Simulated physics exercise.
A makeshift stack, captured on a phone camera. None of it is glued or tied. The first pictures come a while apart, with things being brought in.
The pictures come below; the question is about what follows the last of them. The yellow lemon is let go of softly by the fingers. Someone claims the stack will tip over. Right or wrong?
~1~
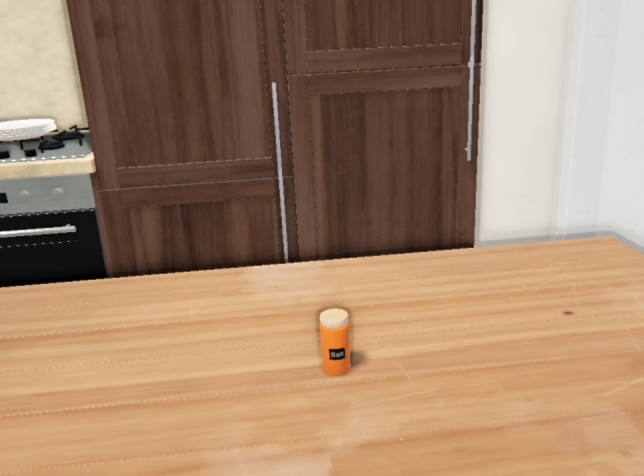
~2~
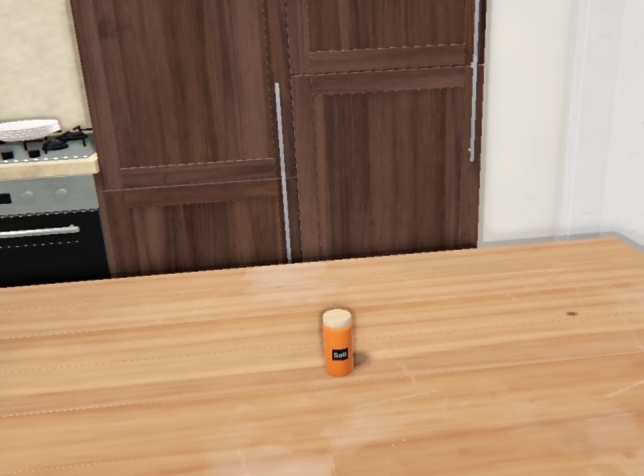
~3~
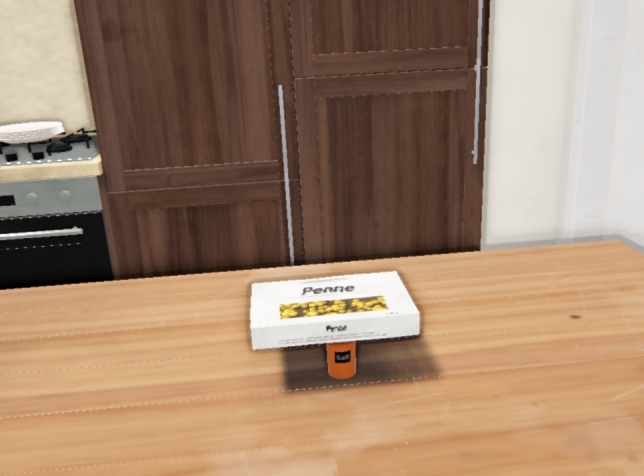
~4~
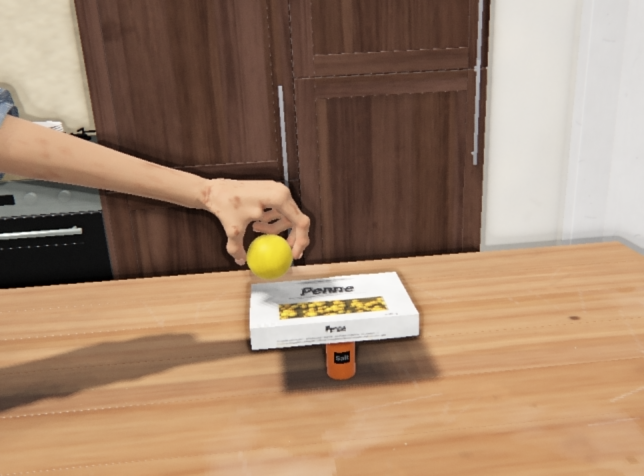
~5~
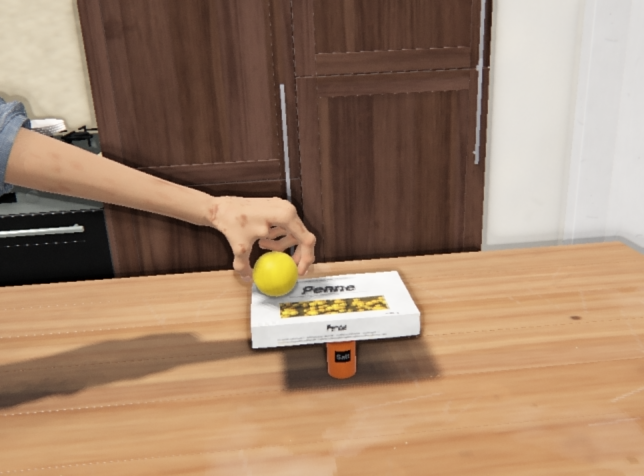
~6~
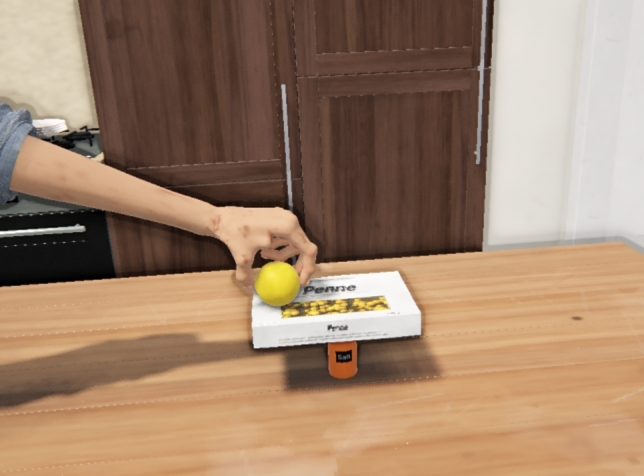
Right, it tips over.
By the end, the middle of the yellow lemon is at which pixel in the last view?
The object finishes somewhere near (237, 365).
Then, 0.30 s after the last picture, yellow lemon now fallen; white packet tipped 59° from how it was.
Then, 0.40 s after the last picture, white packet tipped 64° from how it was.
At rest, fallen, yellow lemon; tipped over in the stack, white packet; orange shaker in place. Seen from the same camera at the end, yellow lemon near (237, 365). The stack gives way.
